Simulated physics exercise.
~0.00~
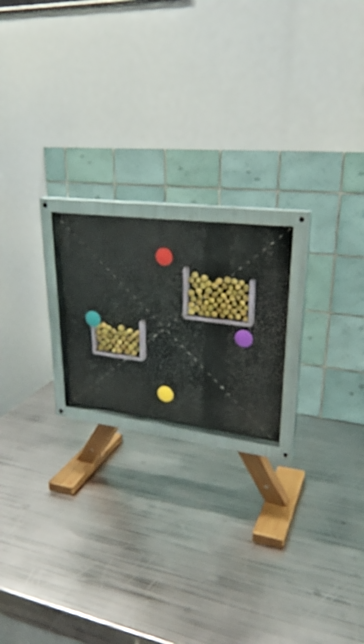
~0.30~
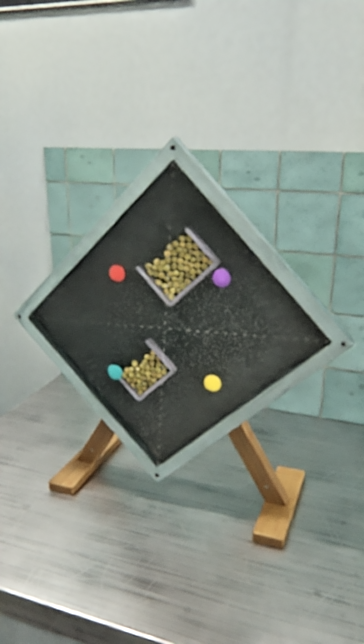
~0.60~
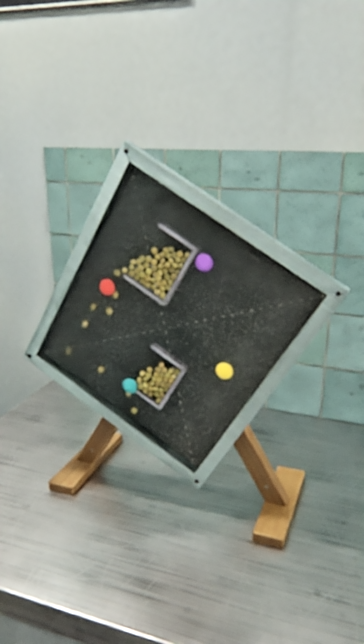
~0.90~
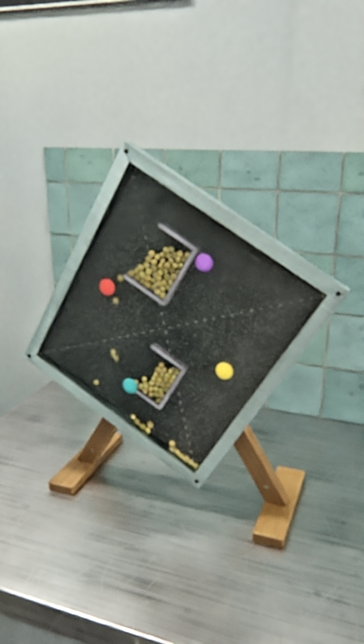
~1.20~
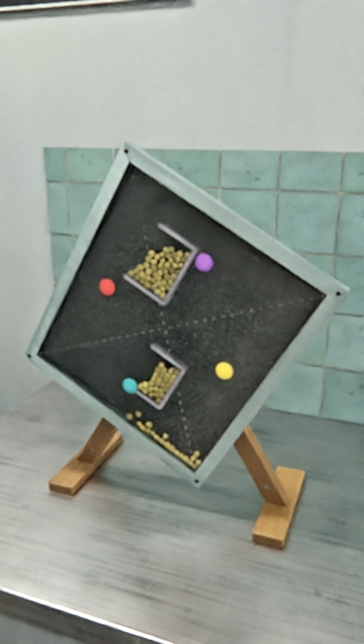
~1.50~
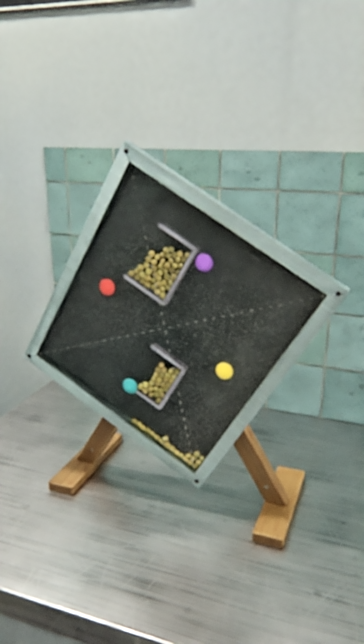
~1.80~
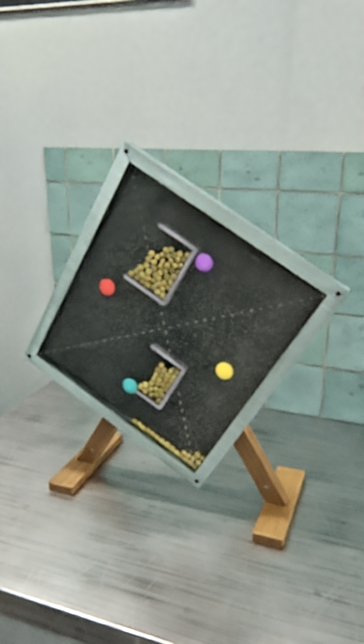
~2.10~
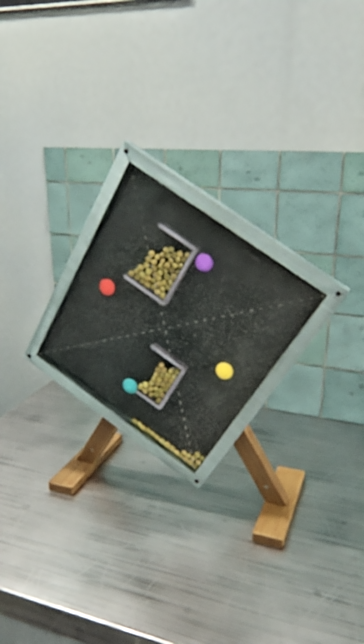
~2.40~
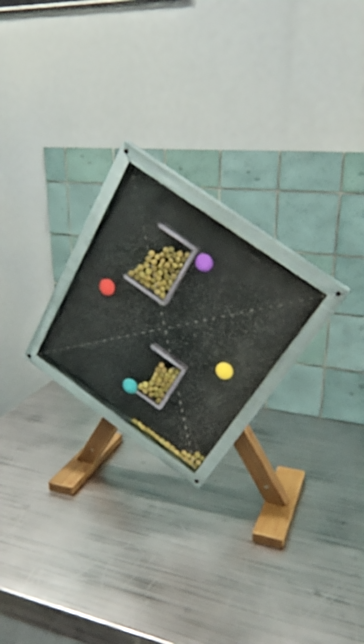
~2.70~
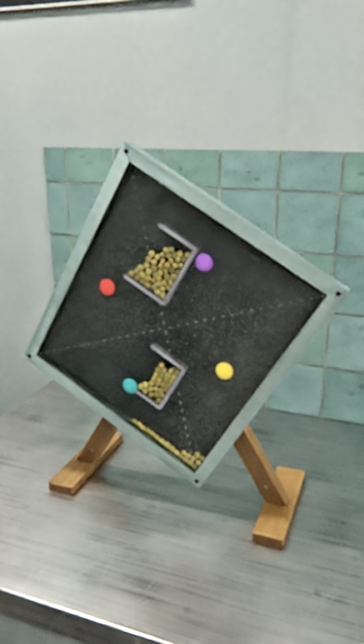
A square, dark-faced box on wooden feet, holding two small trays of yellowish beans, turned well over anticlockwise, and some beans spilled down to the lower edge, where they settled in a thin heap near the bottom corner while the rest stayed in the trays.
